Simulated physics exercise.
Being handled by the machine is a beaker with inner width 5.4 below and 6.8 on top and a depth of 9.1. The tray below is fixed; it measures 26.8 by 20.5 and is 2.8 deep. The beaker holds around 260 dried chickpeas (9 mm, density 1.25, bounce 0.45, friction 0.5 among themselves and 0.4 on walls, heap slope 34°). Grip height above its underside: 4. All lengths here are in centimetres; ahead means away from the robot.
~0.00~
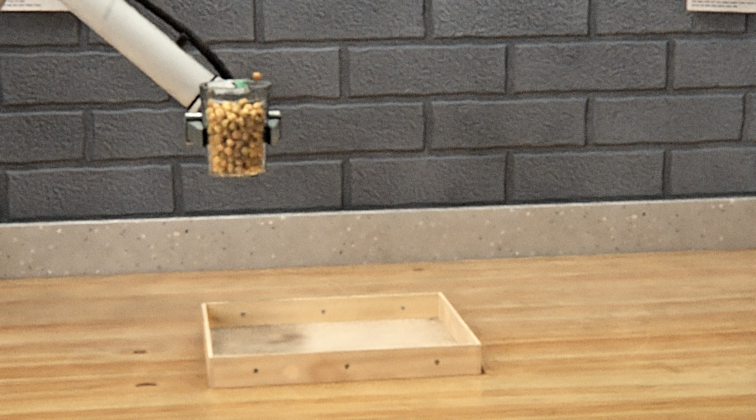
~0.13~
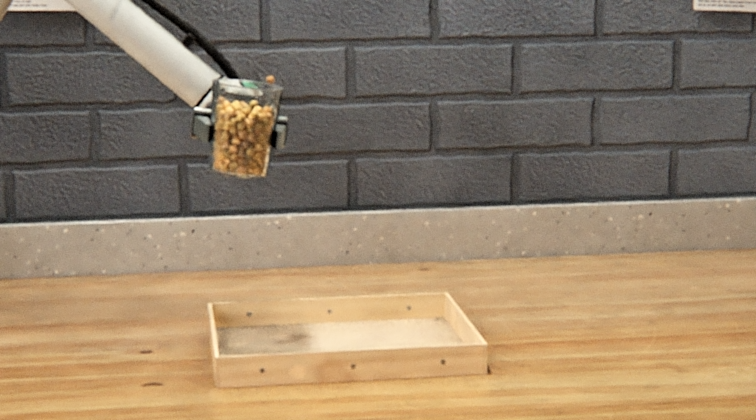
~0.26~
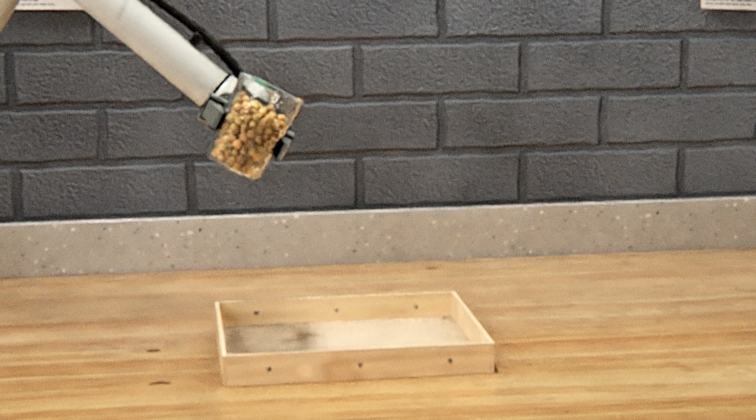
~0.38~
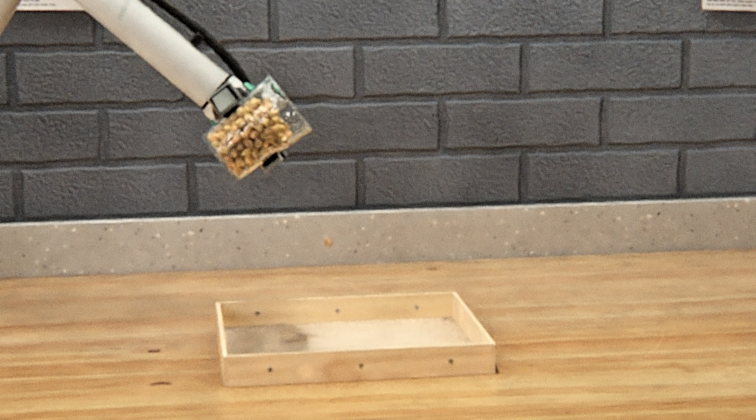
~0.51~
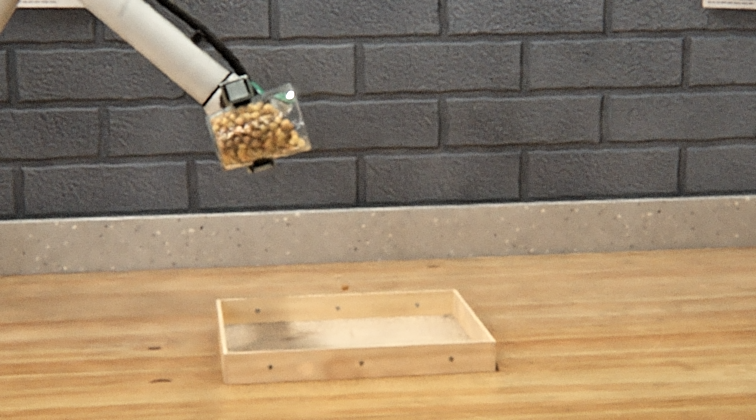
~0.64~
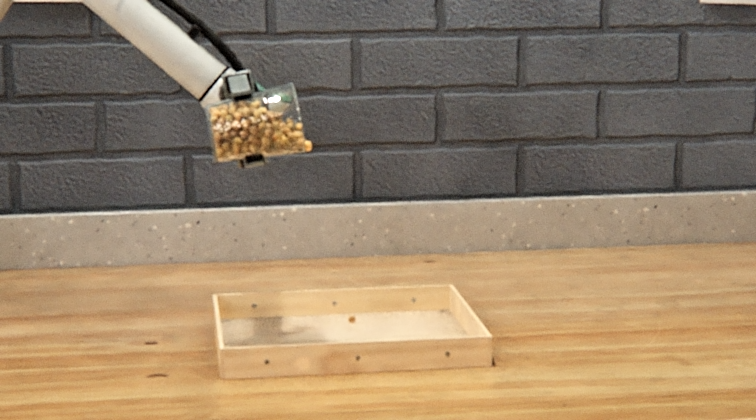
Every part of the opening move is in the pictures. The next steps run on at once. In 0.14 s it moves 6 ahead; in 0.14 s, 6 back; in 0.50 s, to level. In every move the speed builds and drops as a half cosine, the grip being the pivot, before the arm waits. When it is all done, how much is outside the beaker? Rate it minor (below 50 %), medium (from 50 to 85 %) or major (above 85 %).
Rated: Medium.
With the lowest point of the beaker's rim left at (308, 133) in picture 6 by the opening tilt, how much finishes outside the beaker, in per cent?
Somewhere around 30 %.
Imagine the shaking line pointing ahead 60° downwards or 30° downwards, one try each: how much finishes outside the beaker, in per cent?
15 and 40 %.
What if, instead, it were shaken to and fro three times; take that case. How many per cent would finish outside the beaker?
It would then be around 95 per cent.
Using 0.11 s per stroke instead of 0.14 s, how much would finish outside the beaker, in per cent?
Around 90 percent.
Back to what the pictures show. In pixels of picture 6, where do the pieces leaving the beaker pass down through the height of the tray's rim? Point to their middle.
They come through centred close to (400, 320).
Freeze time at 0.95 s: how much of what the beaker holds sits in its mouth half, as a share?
My estimate is near 65 per cent.
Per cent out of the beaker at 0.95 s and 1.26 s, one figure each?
I'd put it near 65 percent first and near 70 percent later.
By 0.95 s, tilted 80° forward, highest piece 23 above the table; 86 in the beaker, 9 in the tray, 1 on the table or floor, 164 in flight or on a rim.
By 1.26 s, tilted 18° forward, highest piece 27 above the table; 160 in the tray, 80 in the beaker, 20 on the table or floor.
By 1.62 s, level, highest piece 24 above the table; 160 in the tray, 80 in the beaker, 20 on the table or floor.
By 2.67 s, level, highest piece 23 above the table; 160 in the tray, 80 in the beaker, 20 on the table or floor.
Final count, 160 in the tray, 80 in the beaker, 20 on the table or floor. That is 69 % outside the beaker.
